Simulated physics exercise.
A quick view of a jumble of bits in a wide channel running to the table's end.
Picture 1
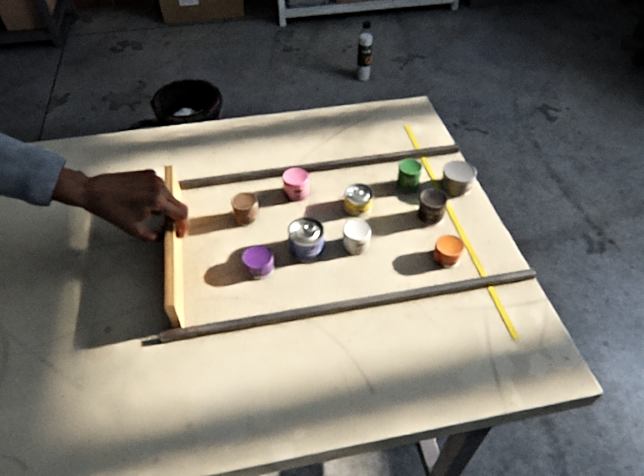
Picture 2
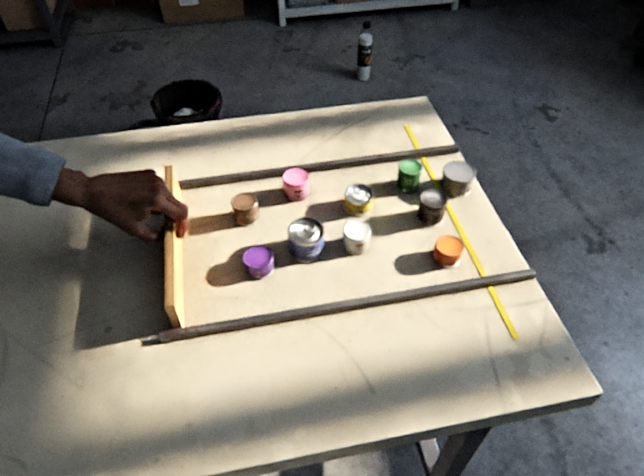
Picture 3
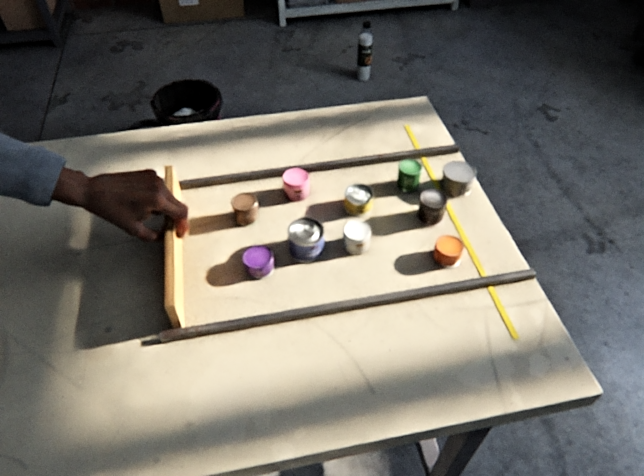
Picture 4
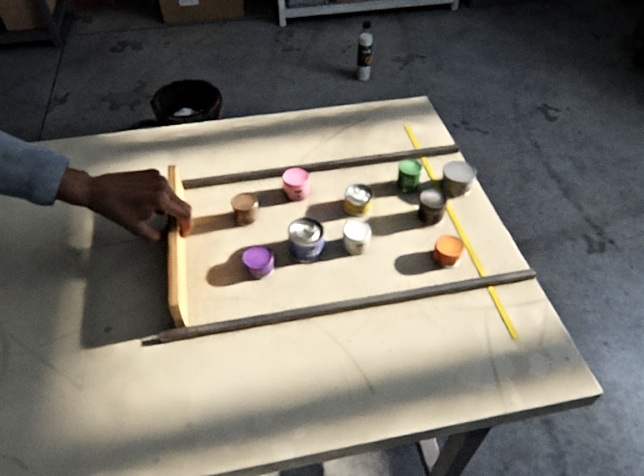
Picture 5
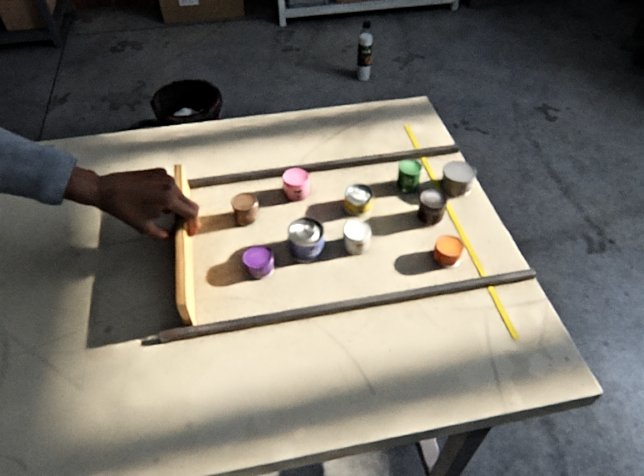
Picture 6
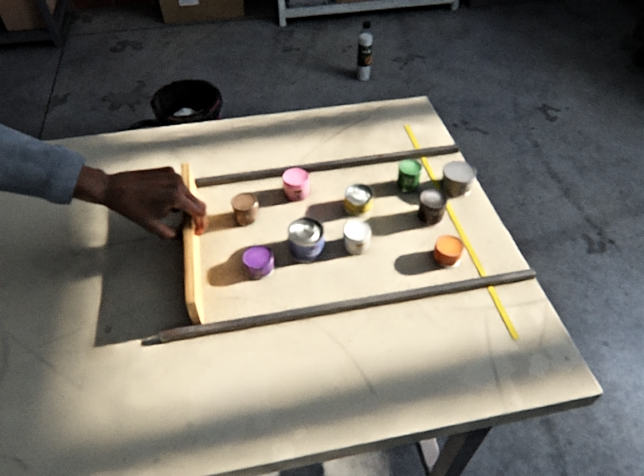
A wooden board, held upright by a hand at the left of a pale table, stays almost still at first between two dark rails. The hand then slides it slowly a short way right, narrowing the gap to the brown pot, while the scattered colourful pots and the yellow tape stay put.
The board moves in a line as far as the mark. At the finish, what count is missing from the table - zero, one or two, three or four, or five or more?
Missing: One or two.
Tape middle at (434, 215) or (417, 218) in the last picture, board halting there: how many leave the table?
0 and 0 down on the floor.
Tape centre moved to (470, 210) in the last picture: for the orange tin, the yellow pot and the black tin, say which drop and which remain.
Orange tin stays put, yellow pot goes off, black tin goes off.
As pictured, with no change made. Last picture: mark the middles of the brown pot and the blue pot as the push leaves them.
The brown pot at (454, 182), the blue pot at (472, 205).
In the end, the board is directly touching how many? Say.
5 end up touching it.
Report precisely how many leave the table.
2.
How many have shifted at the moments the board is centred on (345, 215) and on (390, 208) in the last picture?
Well, it's 6 at the first one and 8 at the second.
A little later, none off yet; grey tin at rest near (458, 179); black tin at rest near (432, 208); orange tin at rest near (448, 252).
When it is over, the number that fall off is one or two; down, black tin and grey tin.
